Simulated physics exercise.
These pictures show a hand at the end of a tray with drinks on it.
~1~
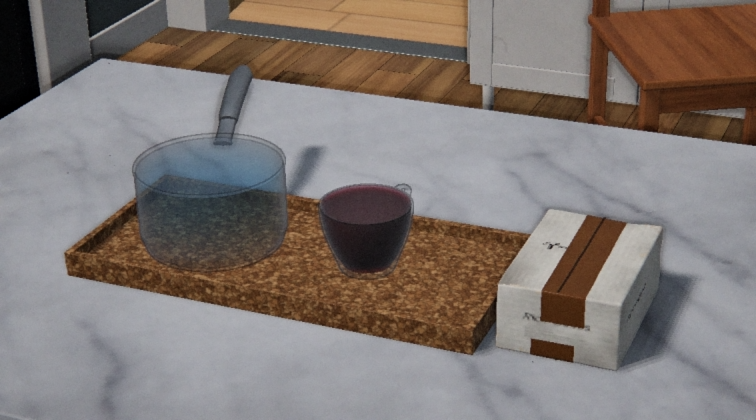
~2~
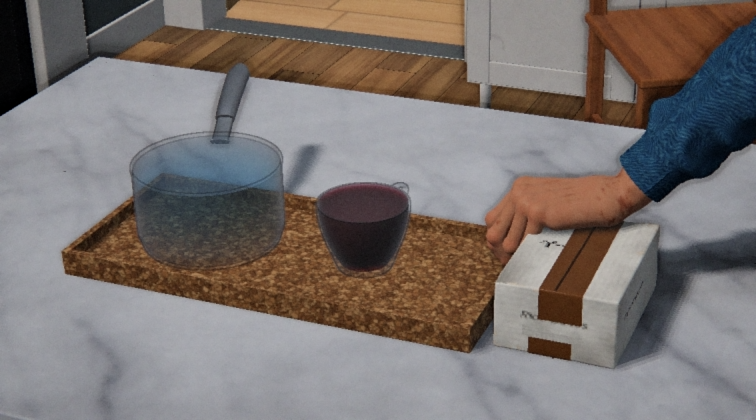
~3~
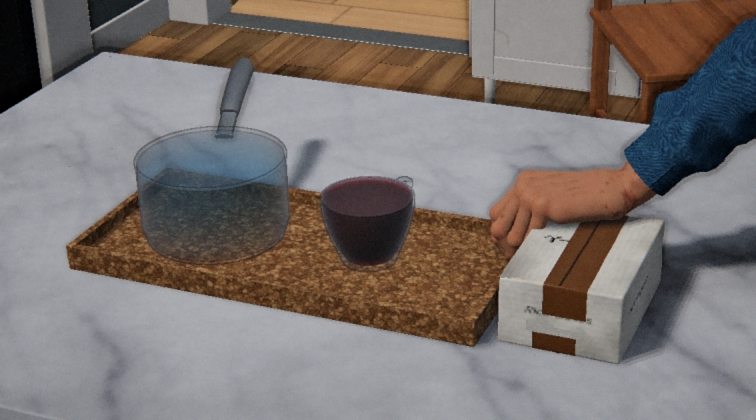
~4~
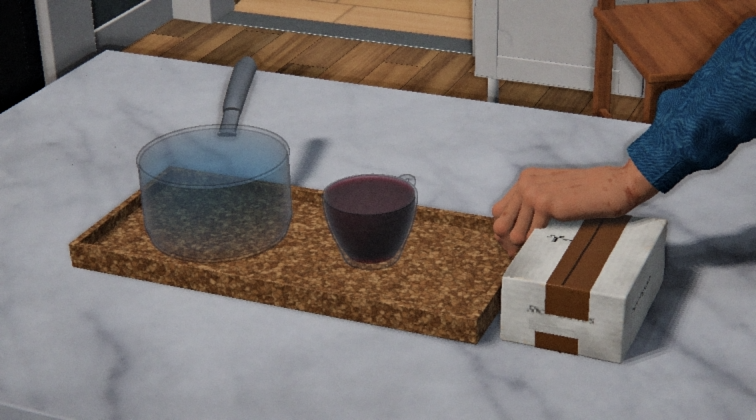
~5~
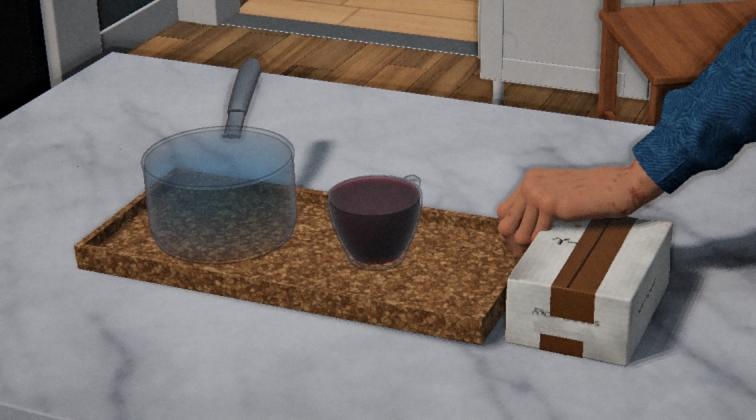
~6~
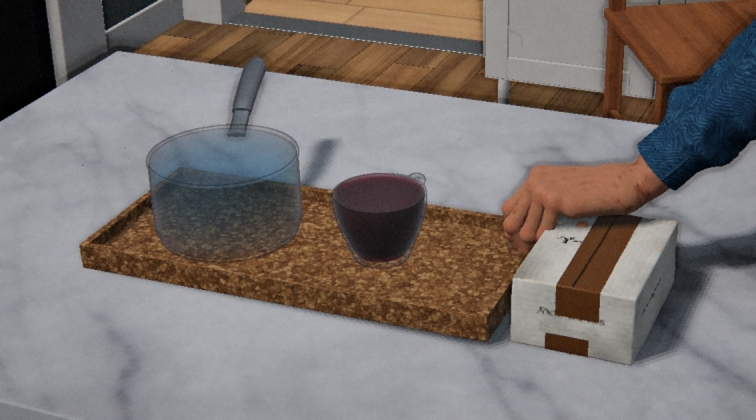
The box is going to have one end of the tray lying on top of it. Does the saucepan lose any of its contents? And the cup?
Saucepan - yes, cup - yes.
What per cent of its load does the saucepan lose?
Reading: Some 10 per cent.
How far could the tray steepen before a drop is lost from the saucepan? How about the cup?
The first at 4 degrees, the second at 4 degrees.
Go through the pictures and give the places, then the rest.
In the first picture, the tray lies flat; saucepan (212, 200) nearly full; cup (367, 233) nearly full; box (556, 328).
The second picture shows a hand takes the end of the tray; saucepan nearly full, surface at (206, 166); cup nearly full, surface at (363, 203).
The third picture shows slope near 0°; saucepan (214, 193) nearly full; cup (368, 225) nearly full.
The fourth picture shows the tray slopes by about 0°; saucepan nearly full, surface at (214, 158); cup nearly full, surface at (369, 195); box (561, 320).
In the fifth picture, the end is rising; saucepan (222, 193) nearly full; cup (375, 224) nearly full.
In the sixth picture, the end has come up a little; saucepan nearly full, surface at (223, 158); cup nearly full, surface at (380, 194); box (571, 322).
Next, the tray slopes by about 6°; saucepan, it has slopped over; cup, it has slopped over.
After that, the tray slopes by about 11°; saucepan, it has slopped over; cup, it has slopped over.
Finally, the tray slopes by about 10°, resting on the box; saucepan, it has slopped over; cup, it has slopped over.
